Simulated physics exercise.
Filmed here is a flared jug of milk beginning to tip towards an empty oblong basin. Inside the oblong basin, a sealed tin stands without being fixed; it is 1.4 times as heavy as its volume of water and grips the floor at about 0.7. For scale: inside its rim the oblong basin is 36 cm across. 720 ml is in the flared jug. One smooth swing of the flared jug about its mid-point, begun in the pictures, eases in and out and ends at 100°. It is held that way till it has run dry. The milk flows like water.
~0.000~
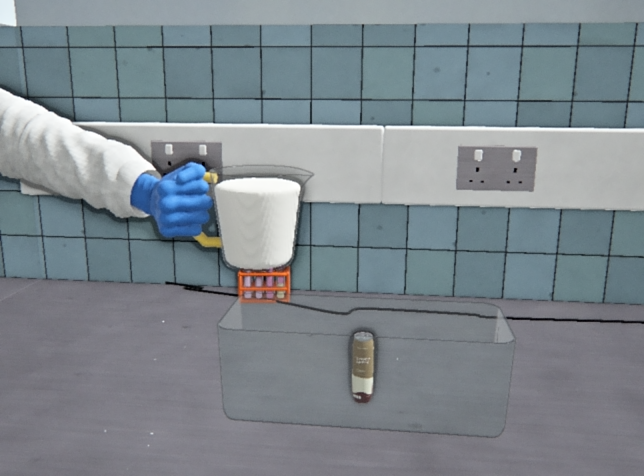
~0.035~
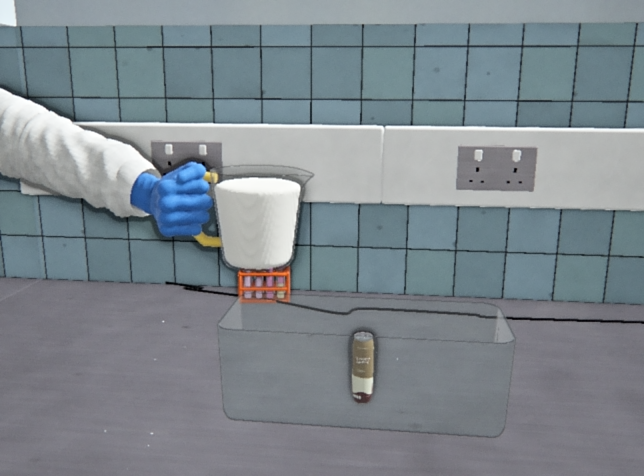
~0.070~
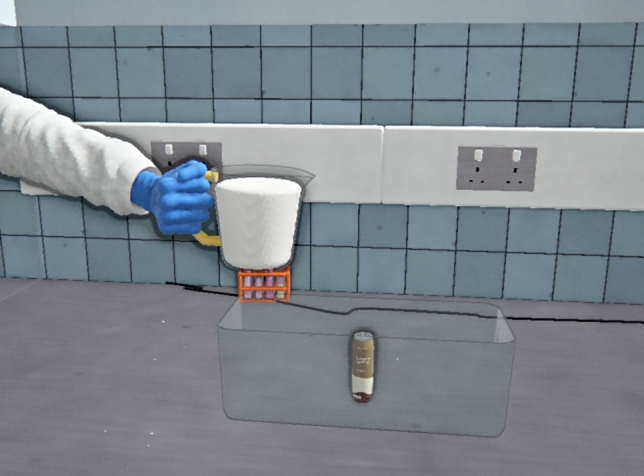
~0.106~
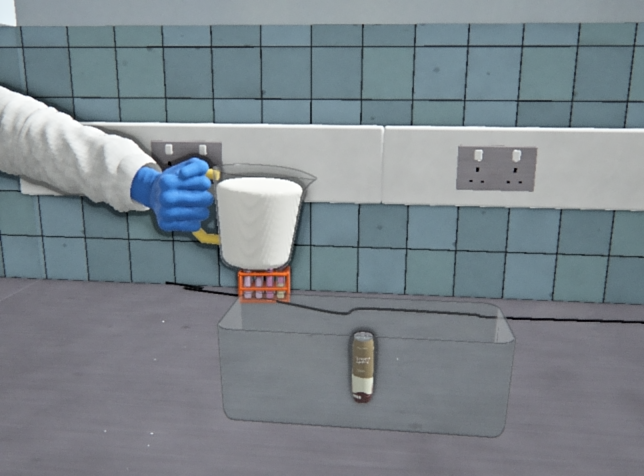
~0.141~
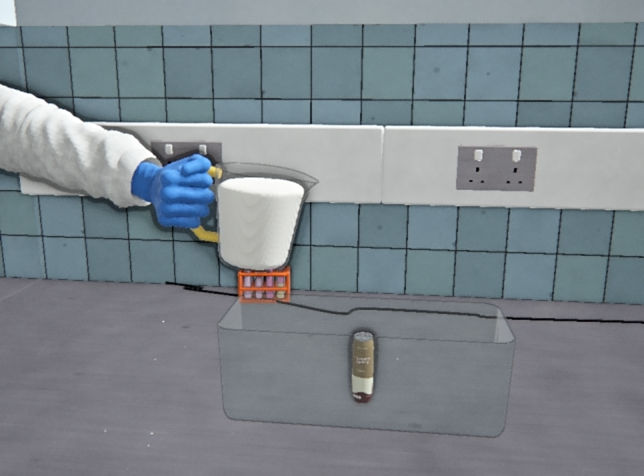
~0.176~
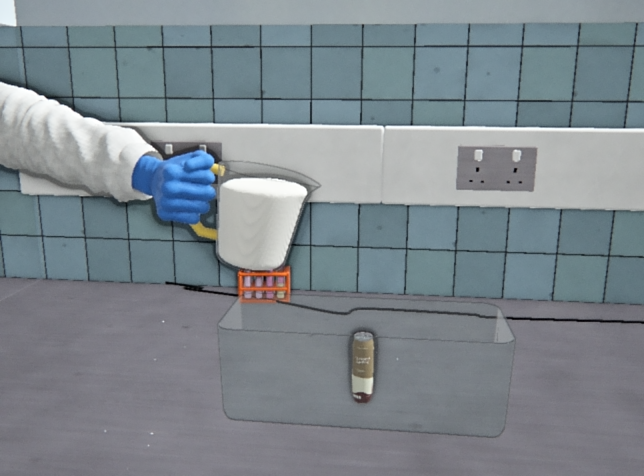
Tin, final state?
It overturns.
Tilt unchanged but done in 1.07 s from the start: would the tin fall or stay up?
Result: Tin tipped over.
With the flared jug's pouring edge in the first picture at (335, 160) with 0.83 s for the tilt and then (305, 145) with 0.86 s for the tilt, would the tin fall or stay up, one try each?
In the first try it remains standing; in the second it comes down.
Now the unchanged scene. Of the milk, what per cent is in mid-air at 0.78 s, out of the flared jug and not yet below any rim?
Estimate: Around 16 per cent.
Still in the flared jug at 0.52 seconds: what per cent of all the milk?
Still held: Roughly 74 % of the total.
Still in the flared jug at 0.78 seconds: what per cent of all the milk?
About 24 % is still there.
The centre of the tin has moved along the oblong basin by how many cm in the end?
Around 9.5 cm.
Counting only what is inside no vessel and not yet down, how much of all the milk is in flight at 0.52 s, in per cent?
Roughly 20 percent.
By 0.52 s the tilt is 70° and 75 per cent is still to pour; the tin stands where it began.
By 0.78 s the tilt is 99° and 23 per cent is still to pour; the tin stands where it began.
By 1.04 s the tilt is 100° and 2 per cent is still to pour; the tin leans 50°.
By 1.33 s the tilt is 100° and 0 per cent is still to pour; the tin lies on its side.
At rest the tin lies on its side.
